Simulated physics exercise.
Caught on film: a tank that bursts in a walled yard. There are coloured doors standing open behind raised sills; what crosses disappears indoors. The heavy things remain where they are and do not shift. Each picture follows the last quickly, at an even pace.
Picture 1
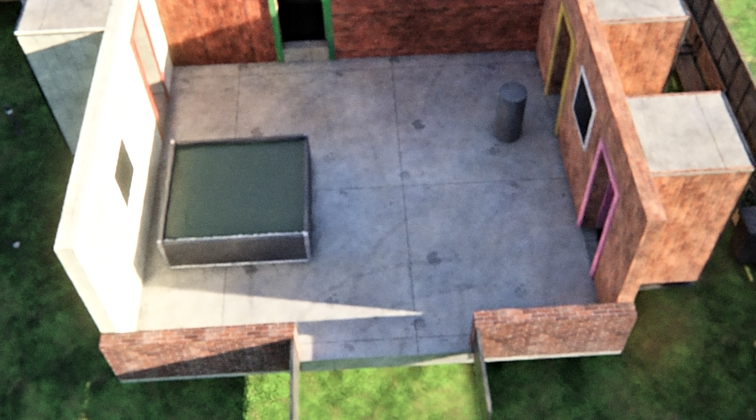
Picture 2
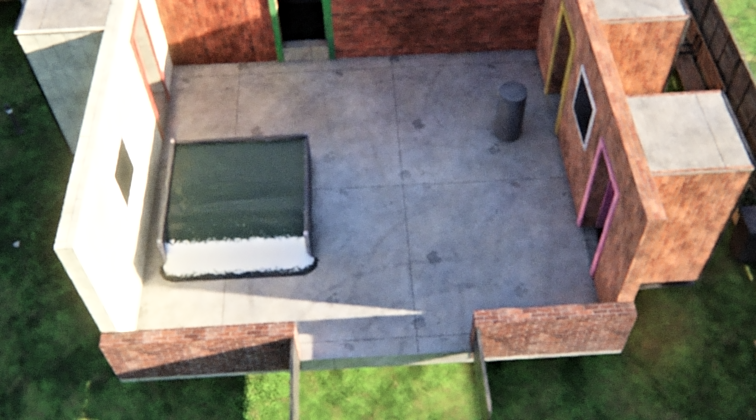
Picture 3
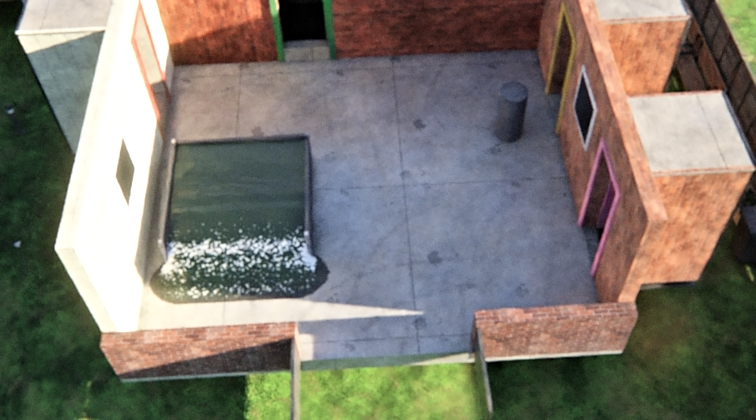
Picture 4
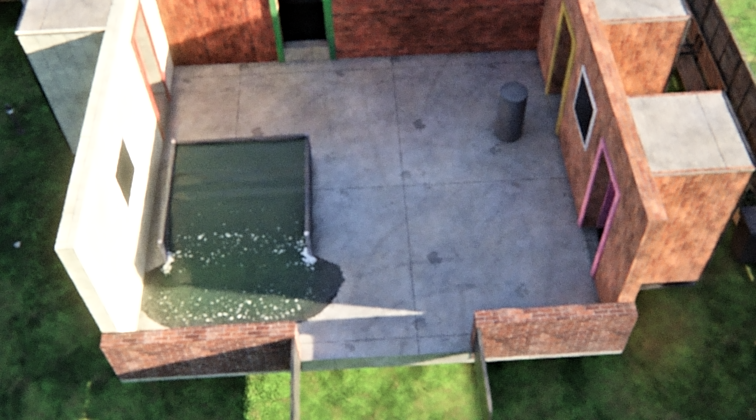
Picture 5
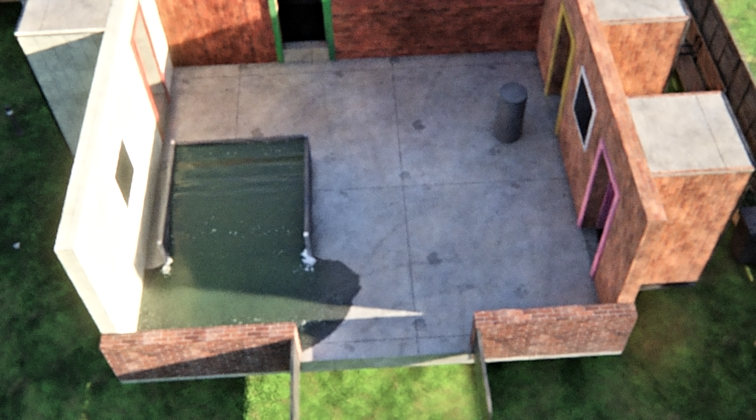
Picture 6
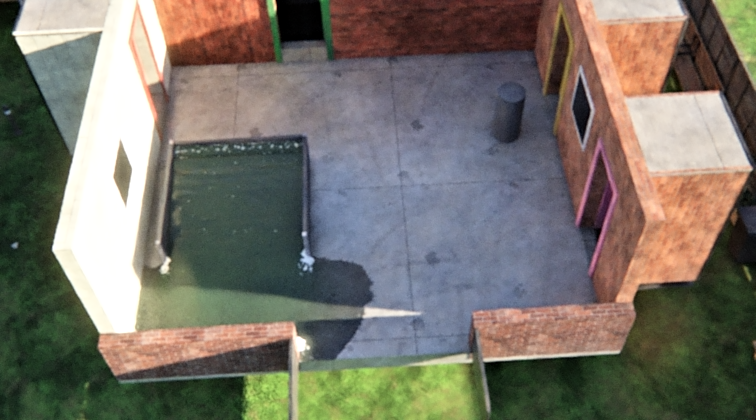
Dark green water bursting from the front of a rectangular tank in a walled yard, foaming, then spreading across the concrete floor.
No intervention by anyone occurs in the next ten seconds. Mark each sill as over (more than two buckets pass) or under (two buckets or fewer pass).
The pink door is over, the green door is under, the yellow door is under, the red door is under.
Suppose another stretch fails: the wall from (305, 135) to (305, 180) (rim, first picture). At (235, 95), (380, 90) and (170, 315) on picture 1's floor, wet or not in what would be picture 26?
Going in your order, I'd say still bare, then drenched, then still bare.
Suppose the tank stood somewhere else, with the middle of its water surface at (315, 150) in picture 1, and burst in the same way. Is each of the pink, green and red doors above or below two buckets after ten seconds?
In order, pink remains below the limit, green remains below the limit, red remains below the limit.
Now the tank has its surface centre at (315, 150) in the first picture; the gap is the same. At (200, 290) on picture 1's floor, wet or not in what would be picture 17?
Spot check: Inundated.
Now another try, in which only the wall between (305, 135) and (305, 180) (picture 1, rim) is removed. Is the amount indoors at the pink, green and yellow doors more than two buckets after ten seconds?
Result - pink door: Beyond the limit; green door: Within bounds; yellow door: Beyond the limit.
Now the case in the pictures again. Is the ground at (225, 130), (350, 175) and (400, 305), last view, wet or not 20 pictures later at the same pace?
First spared, then spared, then swamped.
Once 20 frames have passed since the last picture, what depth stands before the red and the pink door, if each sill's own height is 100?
Some 30 percent, then some 0 percent.
A moment on, water covers 15 % of the floor; the pink door not reached, the green door not reached, the yellow door not reached, the red door not reached.
Next, water covers 15 % of the floor; the pink door not reached, the green door not reached, the yellow door not reached, the red door not reached.
Then, water covers 35 % of the floor; the pink door not reached, the green door not reached, the yellow door not reached, the red door wet at the sill, nothing in.
Later, water covers 55 % of the floor; the pink door over two buckets in, the green door wet at the sill, nothing in, the yellow door wet at the sill, nothing in, the red door wet at the sill, nothing in.
In the end, water covers 75 % of the floor; the pink door far over two buckets in, the green door wet at the sill, nothing in, the yellow door wet at the sill, nothing in, the red door wet at the sill, nothing in.
